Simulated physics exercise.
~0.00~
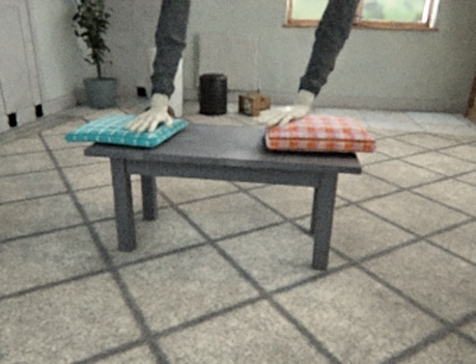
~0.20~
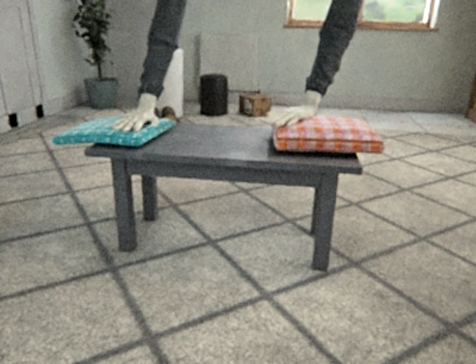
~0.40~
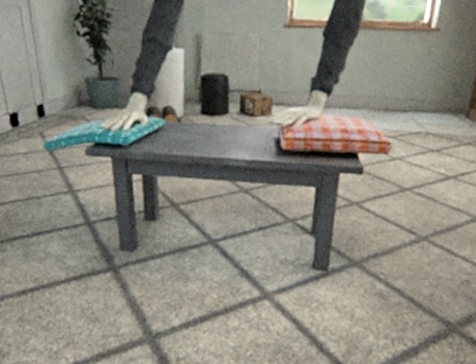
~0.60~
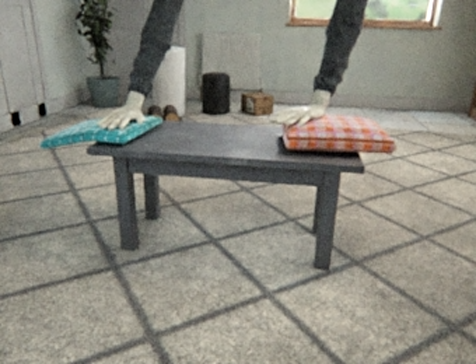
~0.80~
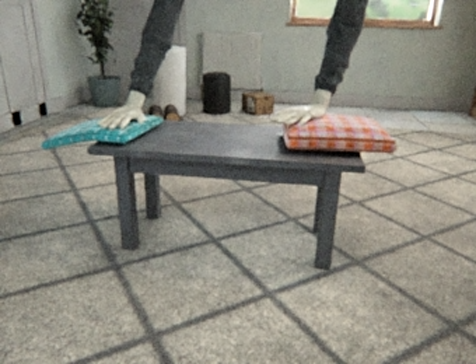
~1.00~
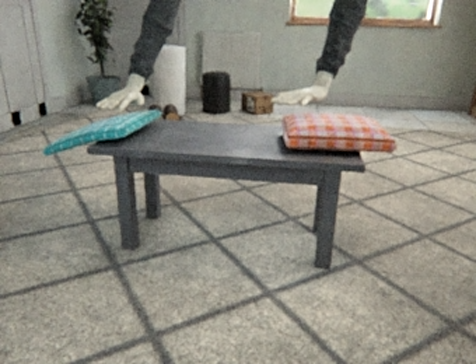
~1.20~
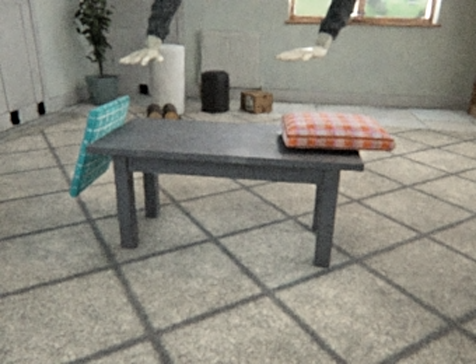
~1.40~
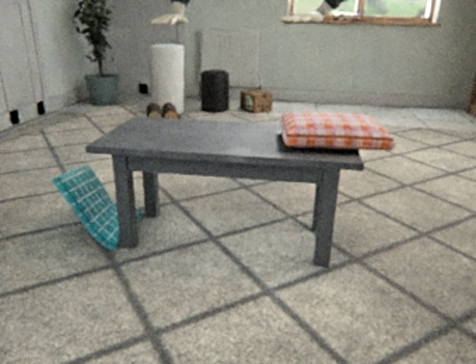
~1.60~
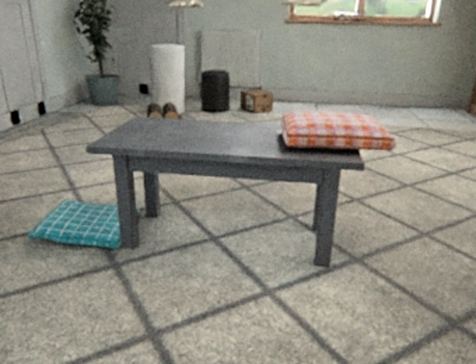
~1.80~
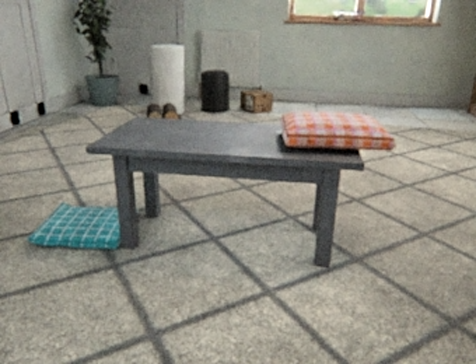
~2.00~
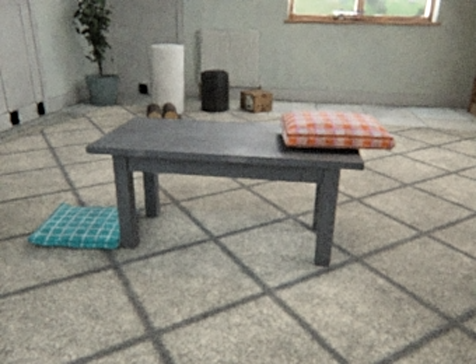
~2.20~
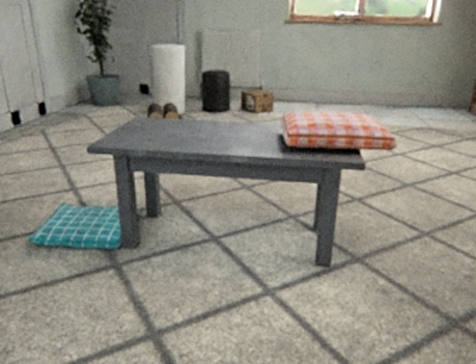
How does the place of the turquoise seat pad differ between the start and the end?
At the start the turquoise seat pad is on the left part of the low table, under a hand. At the end it lies on the floor by the table's left end.
